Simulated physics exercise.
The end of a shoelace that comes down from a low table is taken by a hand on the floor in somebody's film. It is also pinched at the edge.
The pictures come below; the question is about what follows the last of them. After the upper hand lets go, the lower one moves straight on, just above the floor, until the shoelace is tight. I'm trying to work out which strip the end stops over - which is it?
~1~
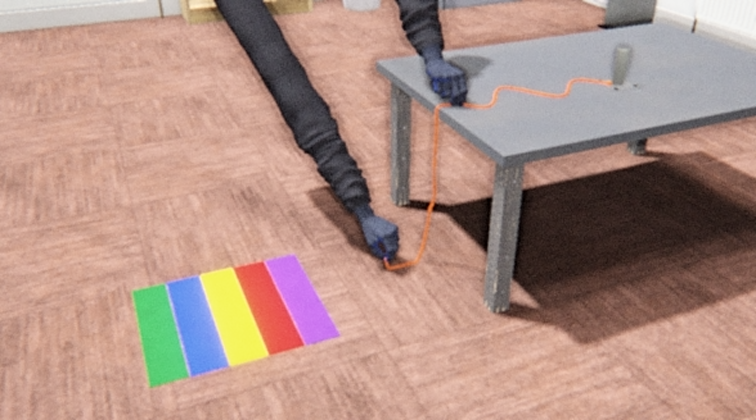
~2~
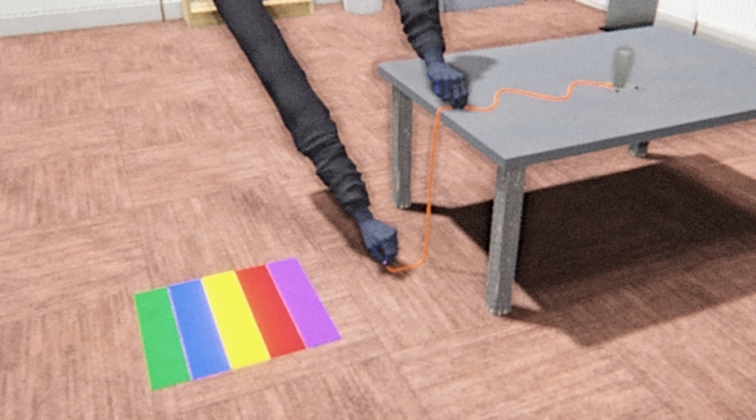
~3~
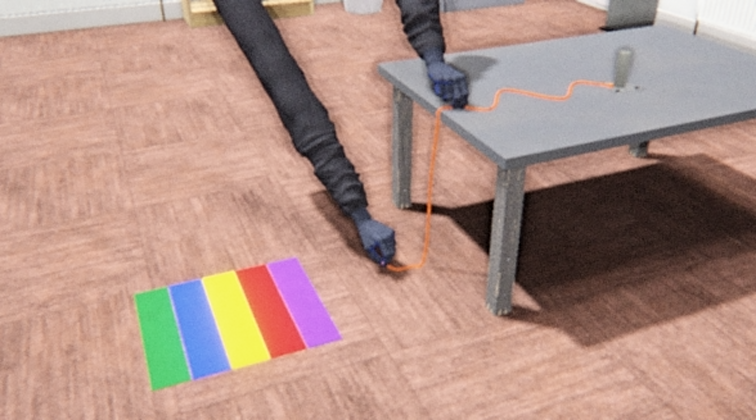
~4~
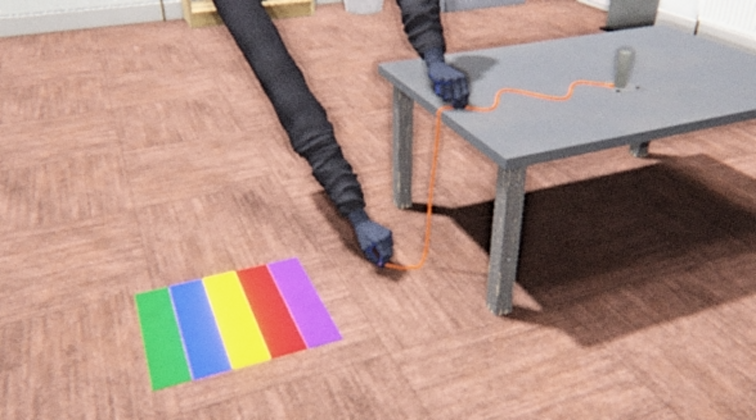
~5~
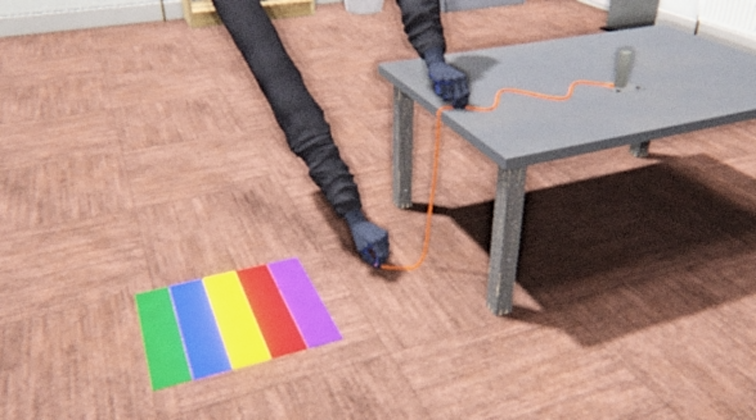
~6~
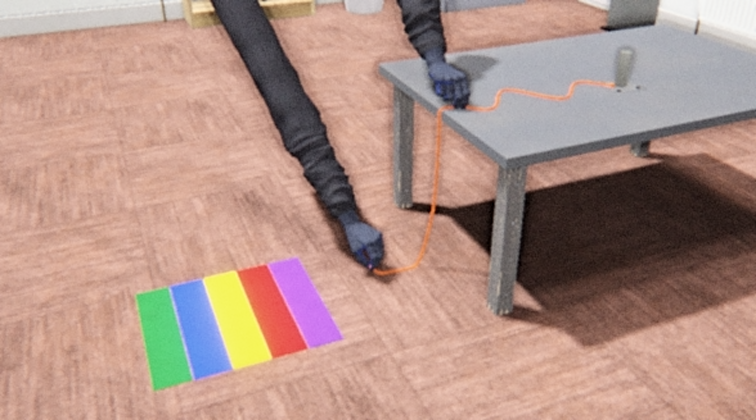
It stops over the blue one.
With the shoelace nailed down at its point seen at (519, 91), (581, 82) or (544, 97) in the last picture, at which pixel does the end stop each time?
It ends up near (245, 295) the first time, (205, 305) the second and (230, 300) the third.
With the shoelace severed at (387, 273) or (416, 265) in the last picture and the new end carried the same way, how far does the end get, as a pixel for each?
The pixels are close to (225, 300) for the first and (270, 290) for the second.
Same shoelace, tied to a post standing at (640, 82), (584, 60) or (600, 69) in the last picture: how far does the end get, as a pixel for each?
Around (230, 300), (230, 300) and (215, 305).
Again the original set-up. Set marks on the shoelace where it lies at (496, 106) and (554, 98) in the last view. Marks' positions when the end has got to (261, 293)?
To (441, 116) and (526, 97).
Soon after, end near (261, 293); over red.
After that, end near (218, 303); over yellow.
At the stop, end near (193, 309); over blue. Over blue.
